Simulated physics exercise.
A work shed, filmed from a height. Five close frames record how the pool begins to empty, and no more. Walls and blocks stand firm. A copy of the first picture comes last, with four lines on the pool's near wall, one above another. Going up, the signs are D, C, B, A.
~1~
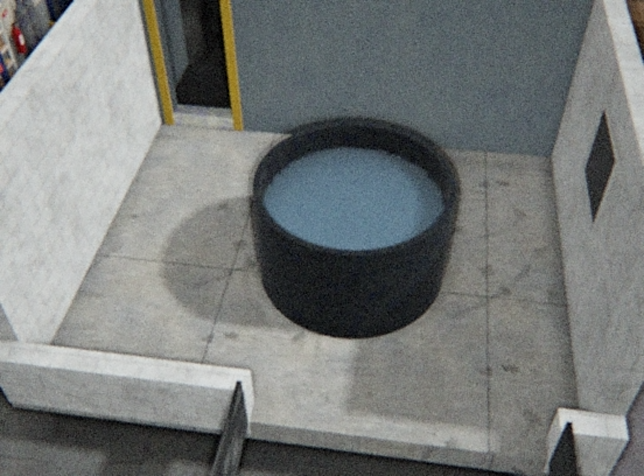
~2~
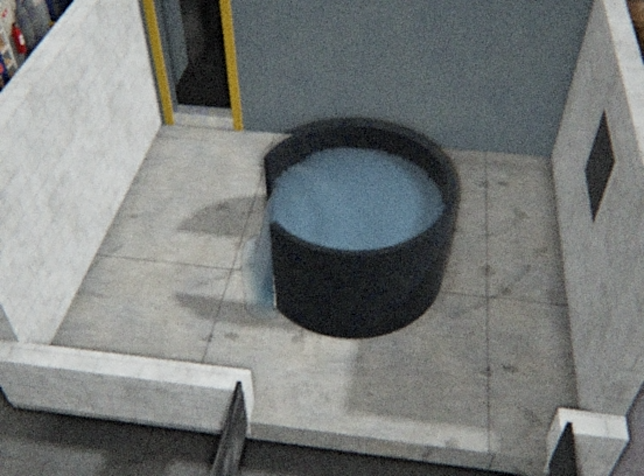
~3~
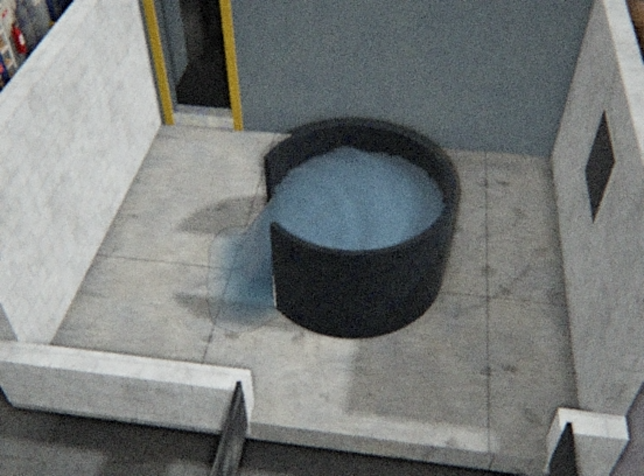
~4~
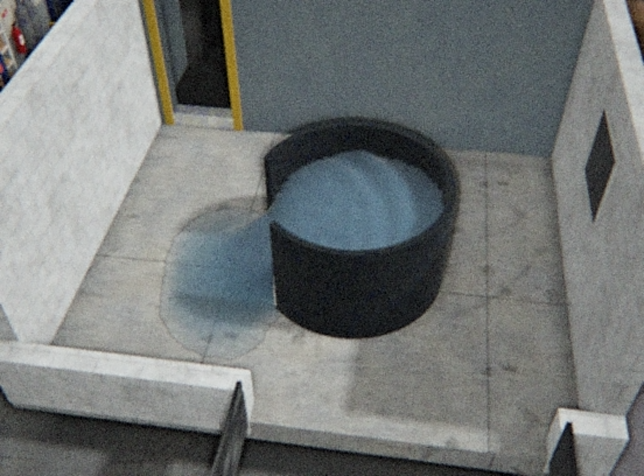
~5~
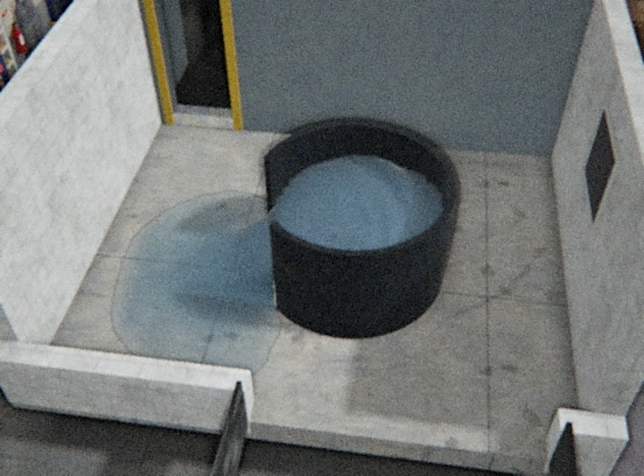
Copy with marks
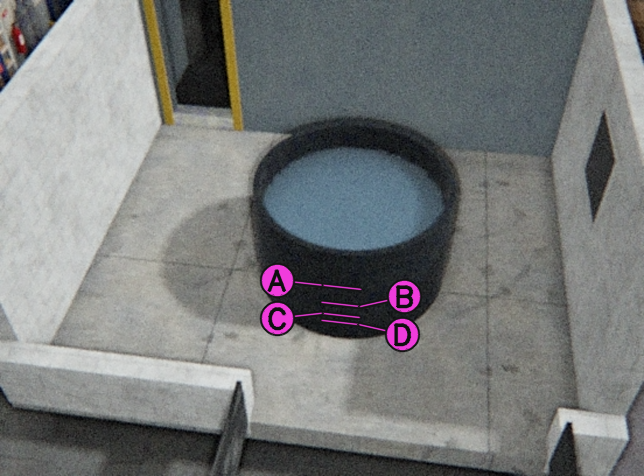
Blue water poured out through a gap that opened in the left side of a round black pool, then spread in a widening puddle across the grey floor toward the left wall.
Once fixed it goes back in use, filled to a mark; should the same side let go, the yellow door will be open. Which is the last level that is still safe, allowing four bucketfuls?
B.
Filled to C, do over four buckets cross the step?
No, not at all.
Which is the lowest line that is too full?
Here it is line A.
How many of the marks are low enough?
Three of them.
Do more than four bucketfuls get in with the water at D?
No, not at all.
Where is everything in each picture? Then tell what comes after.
Water in the pool at rest, its middle at (353, 204); foot of the yellow doorway at (205, 127); open gate at (401, 386), in the first frame.
Front seen at (256, 238), 2 % of the ground wet, in the second frame.
Front seen at (229, 231), 5 % of the ground wet, in the third frame.
Front seen at (199, 222), 11 % of the ground wet, in the fourth frame.
Front seen at (124, 316), 19 % of the ground wet, in the fifth frame.
On the marked copy, A at (341, 287); B at (340, 304); C at (340, 315); D at (340, 322); from the bottom up D, C, B, A.
With A, about 10 bucketfuls get in.
With B, a splash gets over, under a bucket.
With C, nothing gets over.
With D, nothing gets over.
